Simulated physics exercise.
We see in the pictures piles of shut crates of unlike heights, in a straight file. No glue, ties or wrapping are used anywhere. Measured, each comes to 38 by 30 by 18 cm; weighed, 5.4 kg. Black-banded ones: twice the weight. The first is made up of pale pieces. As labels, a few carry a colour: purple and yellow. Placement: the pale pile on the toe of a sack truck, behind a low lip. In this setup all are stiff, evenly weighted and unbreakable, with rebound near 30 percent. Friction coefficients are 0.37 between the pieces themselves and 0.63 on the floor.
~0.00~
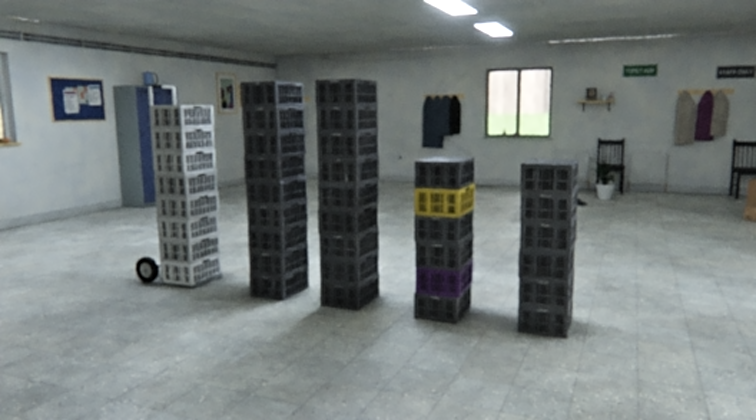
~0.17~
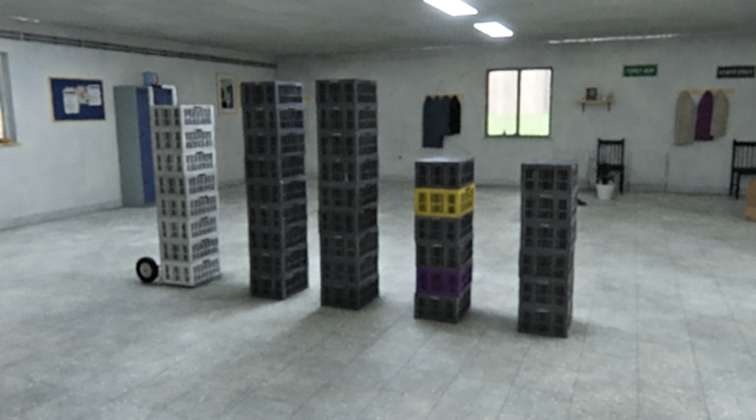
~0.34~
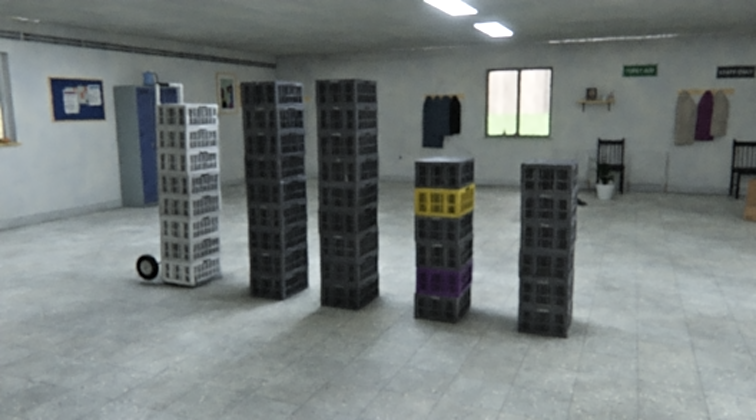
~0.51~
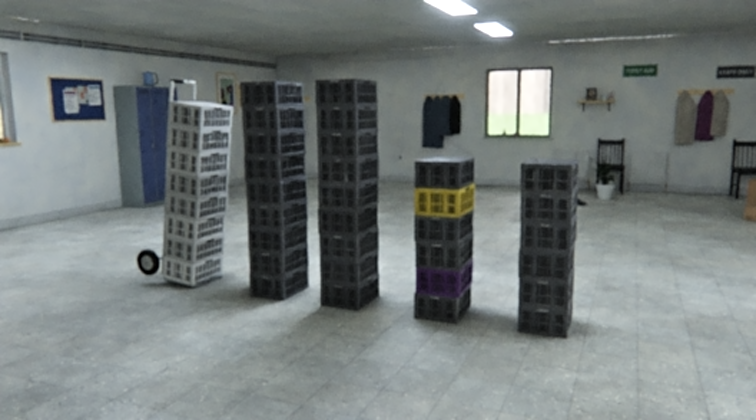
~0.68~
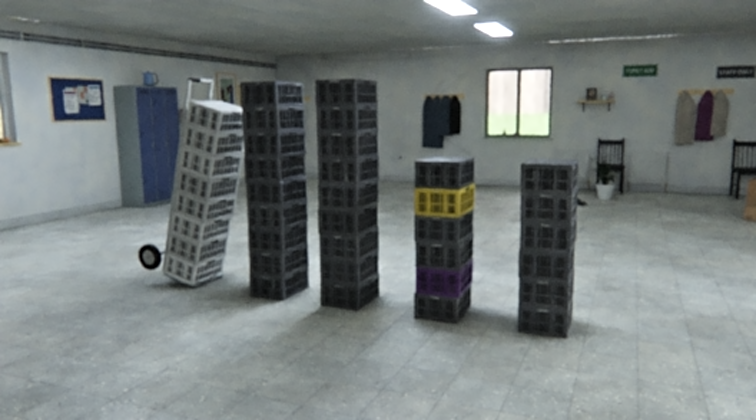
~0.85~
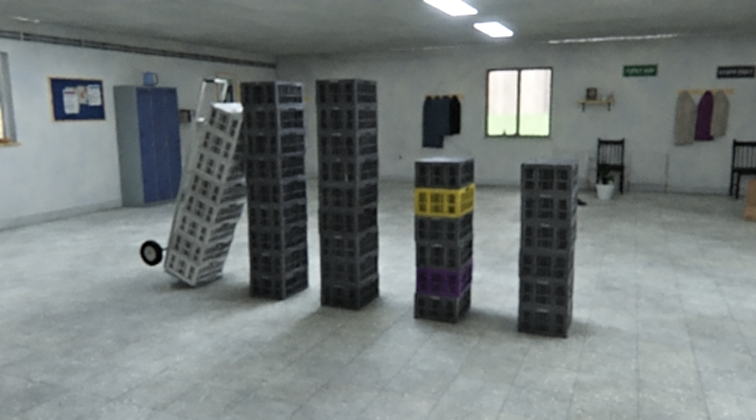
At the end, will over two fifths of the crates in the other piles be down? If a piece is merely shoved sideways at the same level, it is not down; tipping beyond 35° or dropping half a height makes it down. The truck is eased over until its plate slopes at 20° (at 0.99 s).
Yes, over two fifths are.
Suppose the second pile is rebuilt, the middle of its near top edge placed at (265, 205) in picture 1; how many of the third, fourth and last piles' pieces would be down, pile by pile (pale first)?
The tally would be third 0, then fourth 0, then last 0.
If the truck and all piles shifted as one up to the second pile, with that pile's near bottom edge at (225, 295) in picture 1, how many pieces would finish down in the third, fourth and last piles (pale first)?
Down per pile: Third 7; fourth 5; last 6.
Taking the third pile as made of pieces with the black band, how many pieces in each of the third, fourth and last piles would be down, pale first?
Result: Third pile 9, fourth pile 5, last pile 6.
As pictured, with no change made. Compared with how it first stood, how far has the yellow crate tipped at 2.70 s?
Roughly 20°.
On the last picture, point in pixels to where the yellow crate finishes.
Its centre ends up near pixel (681, 278) in the last picture.
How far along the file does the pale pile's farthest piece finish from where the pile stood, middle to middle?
Roughly 140 cm.
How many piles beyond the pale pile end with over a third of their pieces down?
Summing them, I get 4 in all.
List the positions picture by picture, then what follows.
In the first picture (we follow the side turned to the camera), truck frame 0° forward; purple crate (437, 283); yellow crate (436, 203); no other piece has moved.
In the second picture, truck frame 0° forward; yellow crate (436, 203).
In the third picture, truck frame 3° forward; yellow crate (436, 203).
In the fourth picture, truck frame (170, 122) 8° forward, top of the pale pile leaning 8°; yellow crate (436, 203); no other piece has moved.
In the fifth picture, truck frame (184, 120) 14° forward, top of the pale pile leaning 15°; yellow crate (436, 203); no other piece has moved.
In the sixth picture, truck frame (195, 120) 19° forward, top of the pale pile leaning 23°; yellow crate (436, 203); purple crate (437, 283); no other piece has moved.
Around 1.50 s, 8 of the pale pile down; none of the 30 other crates down, 12 disturbed.
Around 2.16 s, 8 of the pale pile down; 6 of the 30 other crates down.
Around 2.70 s, 8 of the pale pile down; 19 of the 30 other crates down; purple crate tipped 29°; yellow crate tipped 21°, 9 cm lower.
Around 3.32 s, 8 of the pale pile down; 26 of the 30 other crates down; purple crate tipped 33°, 11 cm lower; yellow crate tipped 15°, 41 cm lower.
Finally (5.0 s), 7 of the pale pile down; 26 of the 30 other crates down; yellow crate tipped 43°, 43 cm lower; purple crate tipped 33°, 11 cm lower. That is 87 per cent. Seen by the last camera, middles, yellow crate near (681, 278), purple crate near (503, 297).
